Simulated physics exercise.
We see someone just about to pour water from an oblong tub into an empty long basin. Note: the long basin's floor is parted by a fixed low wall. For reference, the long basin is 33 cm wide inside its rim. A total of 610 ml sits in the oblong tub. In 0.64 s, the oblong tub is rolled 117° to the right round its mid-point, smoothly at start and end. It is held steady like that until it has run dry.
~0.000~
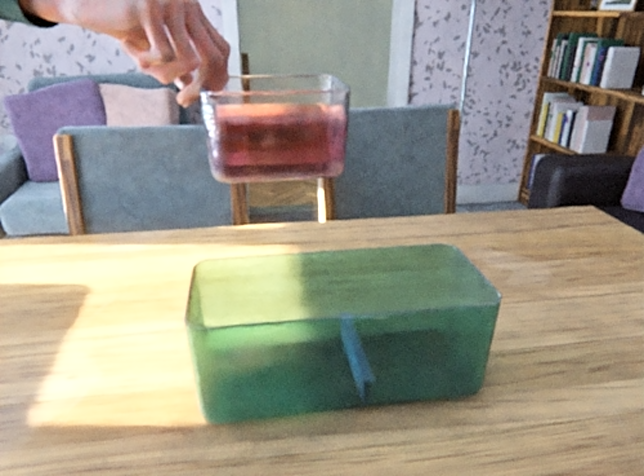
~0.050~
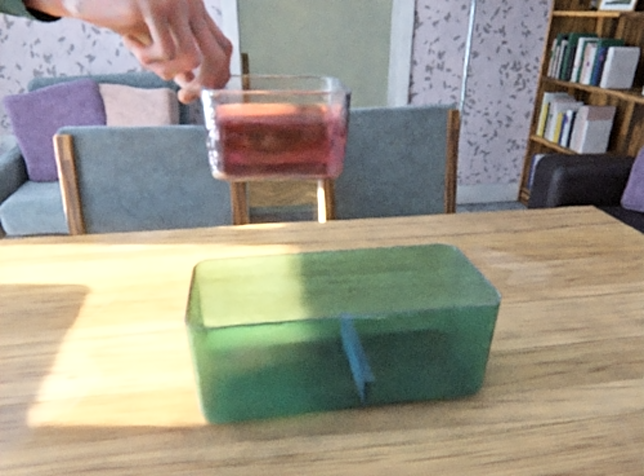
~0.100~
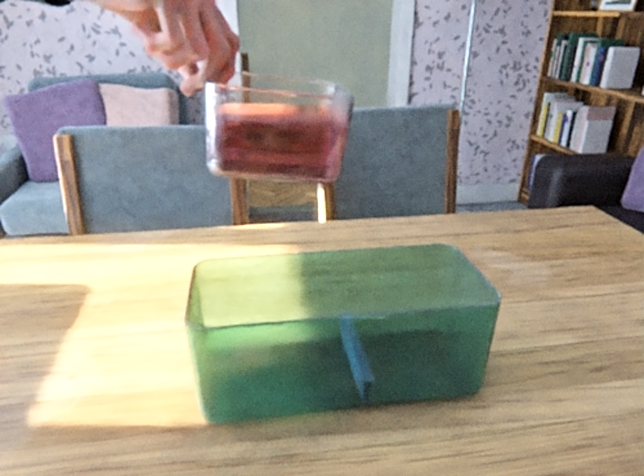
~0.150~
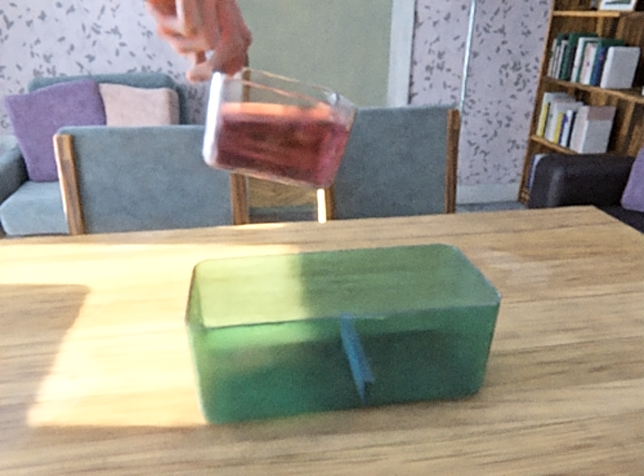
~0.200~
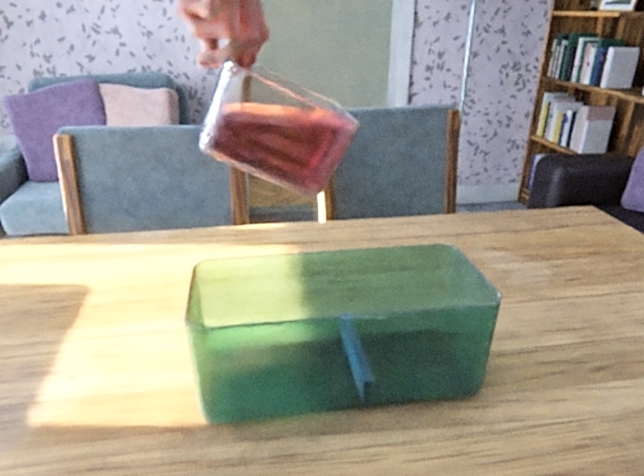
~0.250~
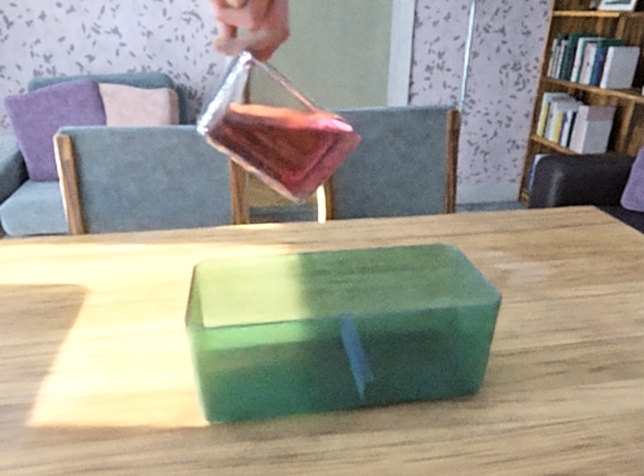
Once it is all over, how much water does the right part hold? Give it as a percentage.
The right part holds about 65 per cent.
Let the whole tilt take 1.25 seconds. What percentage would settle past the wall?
In that case, some 80 percent.
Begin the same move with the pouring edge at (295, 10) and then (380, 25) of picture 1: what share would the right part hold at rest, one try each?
In order, 50 and 70 per cent.
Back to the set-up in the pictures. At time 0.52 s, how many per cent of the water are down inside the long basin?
Fraction in basin: Approx. 28%.
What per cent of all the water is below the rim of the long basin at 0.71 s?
About 90 per cent.
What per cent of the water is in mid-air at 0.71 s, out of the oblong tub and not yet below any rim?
10 in a hundred, give or take.
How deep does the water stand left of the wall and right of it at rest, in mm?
Final reading - left some 8 mm, right some 22 mm.
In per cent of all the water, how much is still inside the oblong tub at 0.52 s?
About 18 percent.
Then, 0.52 s in, the tilt is 107° and 19 per cent is still to pour, 0 is left of the wall and 27 right of it.
Then, 0.71 s in, the tilt is 117° and 2 per cent is still to pour, 18 is left of the wall and 71 right of it.
Then, 0.92 s in, the tilt is 117° and 0 per cent is still to pour, 32 is left of the wall and 66 right of it.
Then, 1.14 s in, the tilt is 117° and 0 per cent is still to pour, 33 is left of the wall and 65 right of it.
Finally, 33 per cent lies left of the wall, 65 right of it and 2 outside.
